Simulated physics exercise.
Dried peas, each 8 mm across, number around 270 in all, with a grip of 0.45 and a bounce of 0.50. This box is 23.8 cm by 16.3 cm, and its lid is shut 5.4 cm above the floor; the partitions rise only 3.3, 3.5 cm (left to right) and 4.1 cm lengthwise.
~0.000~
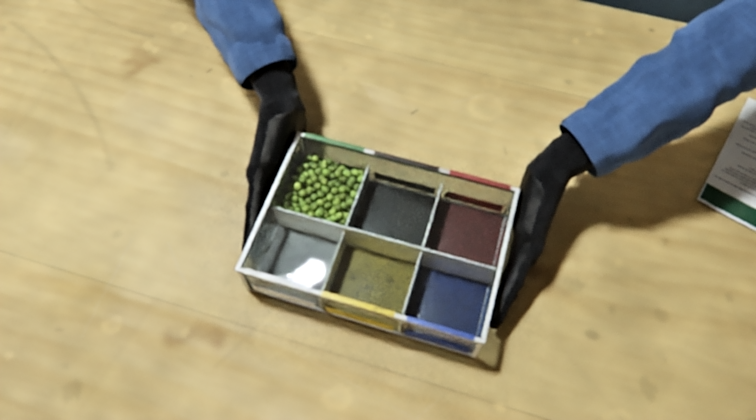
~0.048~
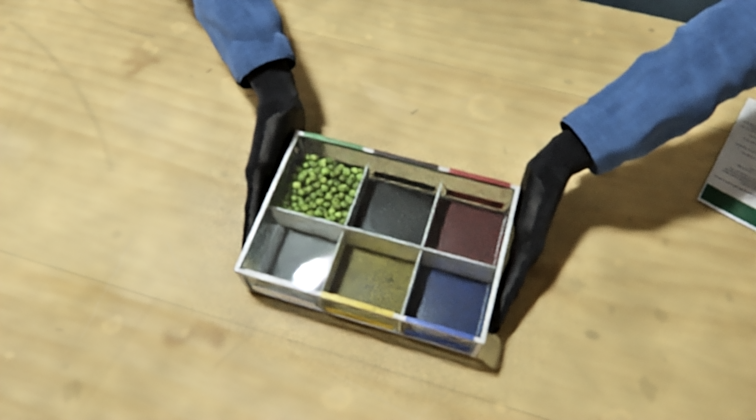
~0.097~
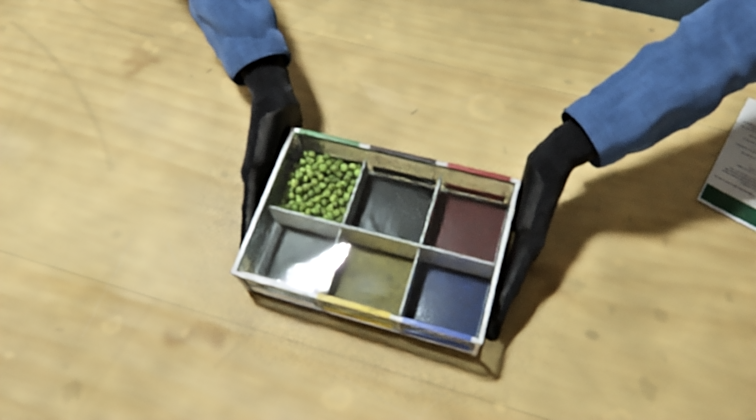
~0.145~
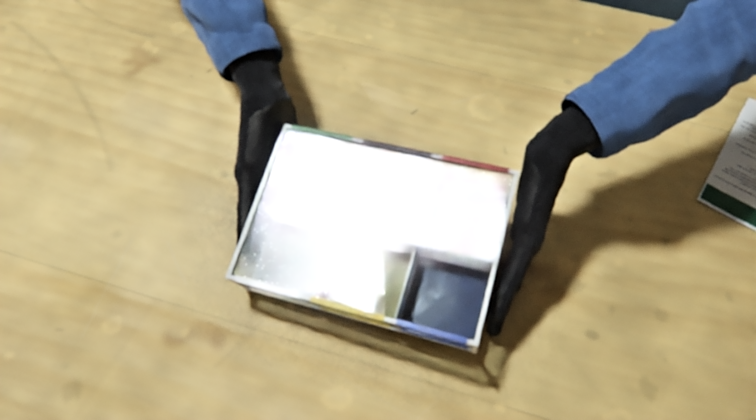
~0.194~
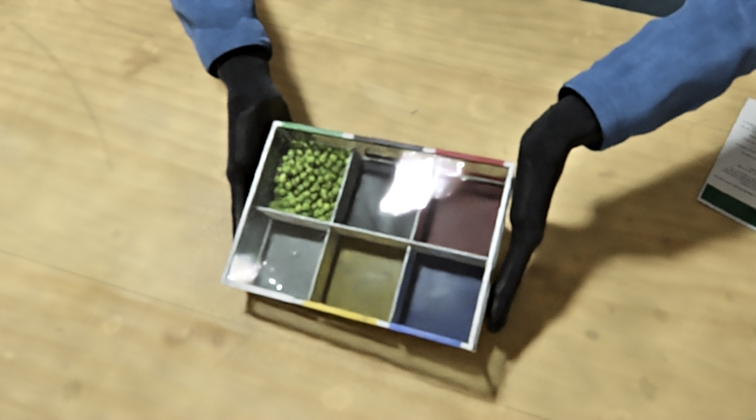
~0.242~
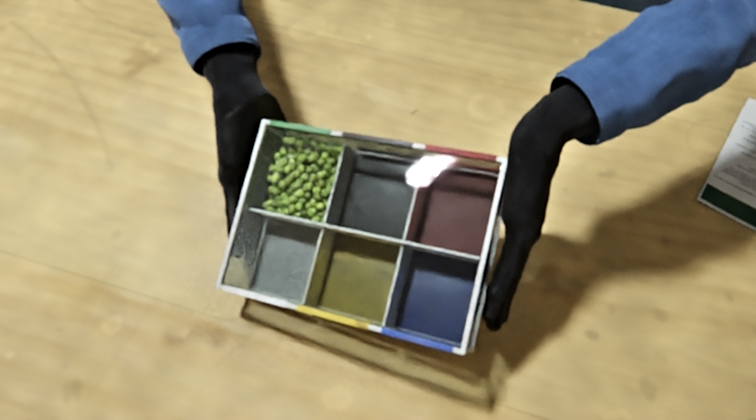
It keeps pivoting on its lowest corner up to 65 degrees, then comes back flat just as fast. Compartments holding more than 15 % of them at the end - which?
Red no, blue no, green yes, yellow no, white no, black no.
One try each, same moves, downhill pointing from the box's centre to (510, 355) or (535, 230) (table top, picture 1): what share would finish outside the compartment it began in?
That would be close to 35 per cent and then close to 30 per cent.
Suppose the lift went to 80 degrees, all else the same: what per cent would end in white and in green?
With that change it's white at 10 per cent and green at 90 per cent.
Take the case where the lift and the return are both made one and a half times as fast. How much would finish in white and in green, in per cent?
Expect white at 5 percent and green at 95 percent.
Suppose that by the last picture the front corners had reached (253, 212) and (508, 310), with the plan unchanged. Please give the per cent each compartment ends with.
Result - red: 0 %; blue: 0 %; green: 85 %; yellow: 0 %; white: 0 %; black: 15 %.
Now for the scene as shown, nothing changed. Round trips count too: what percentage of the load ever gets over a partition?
Estimate: Some 5 per cent.
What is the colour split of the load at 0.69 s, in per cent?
In per cent: Red 0, blue 0, green 95, yellow 0, white 5, black 0.
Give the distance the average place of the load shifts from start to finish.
Around 1.5 centimetres.
After 0.69 s, tilt 62 degrees; green 95 %, white 5 %.
After 0.98 s, tilt 25 degrees; green 95 %, white 5 %.
After 1.38 s, tilt 0 degrees; green 95 %, white 5 %.
In the end, at 1.8 s, red 0 %, blue 0 %, green 95 %, yellow 0 %, white 5 %, black 0 %.
